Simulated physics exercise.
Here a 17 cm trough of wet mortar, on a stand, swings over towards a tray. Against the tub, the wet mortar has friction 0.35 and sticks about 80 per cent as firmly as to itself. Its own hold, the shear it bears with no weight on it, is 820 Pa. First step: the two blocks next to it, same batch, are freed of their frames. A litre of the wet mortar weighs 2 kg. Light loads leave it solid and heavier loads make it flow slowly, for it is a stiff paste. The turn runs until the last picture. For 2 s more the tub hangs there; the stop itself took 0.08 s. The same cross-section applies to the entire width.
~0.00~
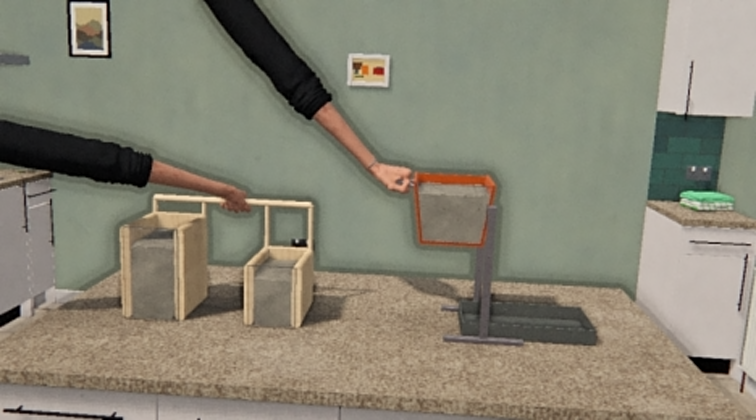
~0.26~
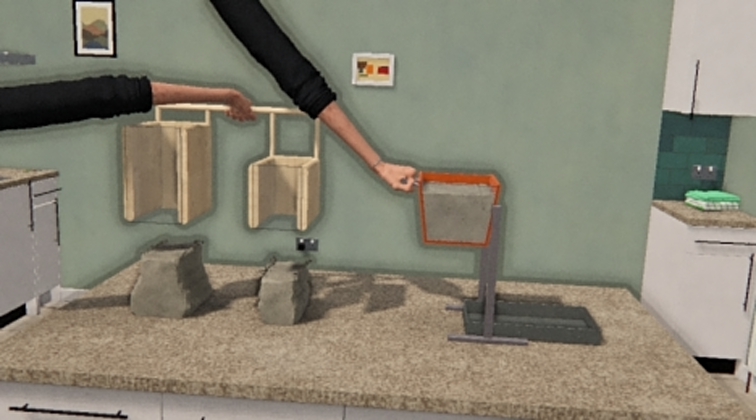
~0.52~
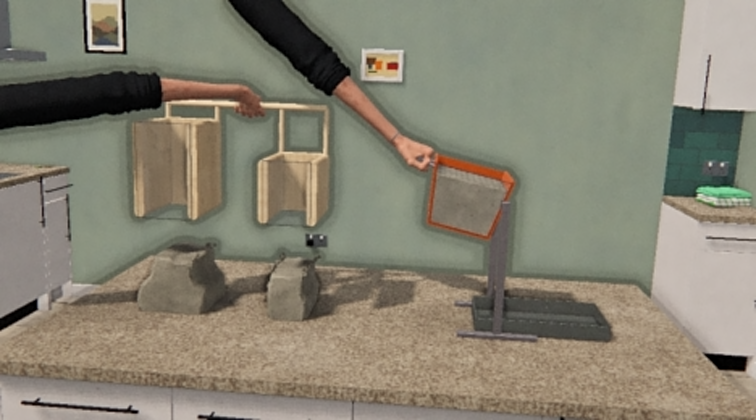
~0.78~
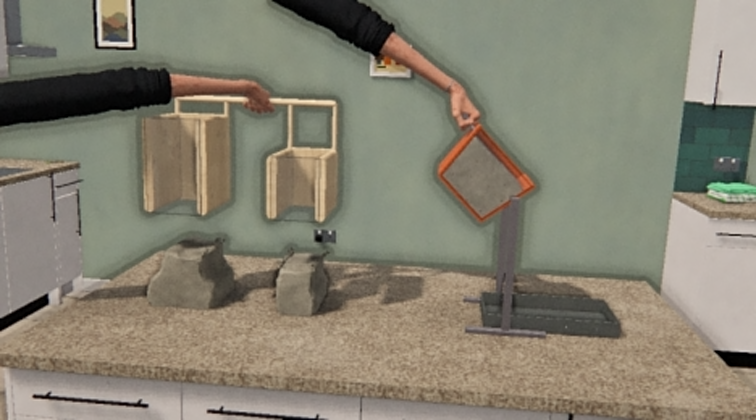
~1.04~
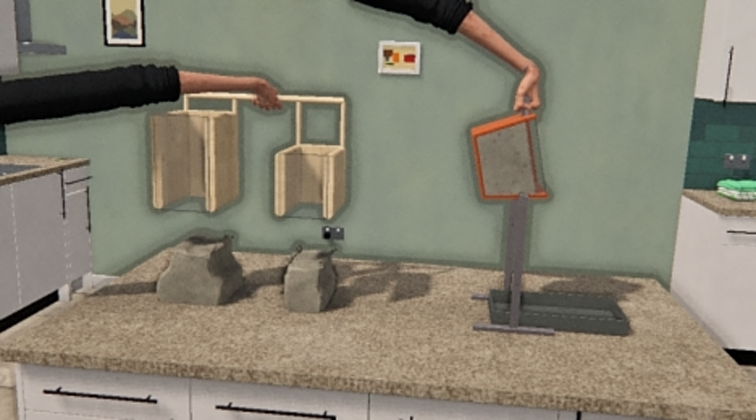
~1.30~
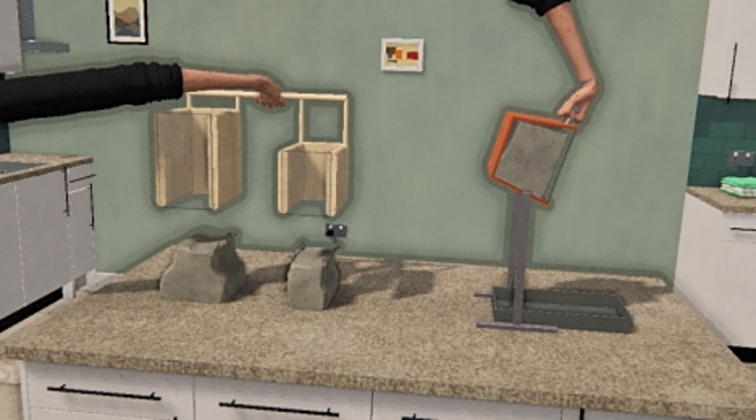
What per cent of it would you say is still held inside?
Near 10 percent is still held inside.
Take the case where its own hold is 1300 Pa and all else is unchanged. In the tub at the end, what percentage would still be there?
In that case some 12 per cent.
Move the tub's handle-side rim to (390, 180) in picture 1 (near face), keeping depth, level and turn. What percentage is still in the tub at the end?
5 %.
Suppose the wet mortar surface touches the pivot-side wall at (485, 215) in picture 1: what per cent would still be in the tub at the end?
Around 45 per cent.
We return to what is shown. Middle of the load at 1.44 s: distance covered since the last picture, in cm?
About 6 cm.
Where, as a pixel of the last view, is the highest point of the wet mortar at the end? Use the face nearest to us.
Highest point: Approx. (503, 166).
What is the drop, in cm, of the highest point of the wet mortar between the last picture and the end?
Roughly 12 cm.
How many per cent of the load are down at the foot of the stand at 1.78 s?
I'd say close to 65 per cent of it.
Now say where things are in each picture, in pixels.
Handle-side rim at (417, 183), tilt 0 degrees; top of the wet mortar at (427, 193); blocks stand 25 cm, 16 cm (left to right), in the first frame.
Handle-side rim at (422, 182), tilt 0 degrees; top of the wet mortar at (431, 192); blocks stand 20 cm, 16 cm (left to right), in the second frame.
Handle-side rim at (438, 163), tilt 12 degrees; top of the wet mortar at (442, 175); blocks stand 18 cm, 16 cm (left to right), in the third frame.
Handle-side rim at (481, 129), tilt 45 degrees; top of the wet mortar at (477, 140); blocks stand 18 cm, 16 cm (left to right), in the fourth frame.
Handle-side rim at (536, 119), tilt 78 degrees; top of the wet mortar at (526, 124); blocks stand 18 cm, 16 cm (left to right), in the fifth frame.
Handle-side rim at (576, 130), tilt 106 degrees; top of the wet mortar at (524, 124); blocks stand 18 cm, 16 cm (left to right), in the sixth frame.
After 1.44 s, the tub is at 106 degrees and holds 78 %.
After 1.61 s, the tub is at 106 degrees and holds 31 %.
After 1.78 s, the tub is at 106 degrees and holds 20 %.
After 1.95 s, the tub is at 106 degrees and holds 10 %.
After 3.30 s, at the end, the tub is at 106 degrees and holds 10 %.
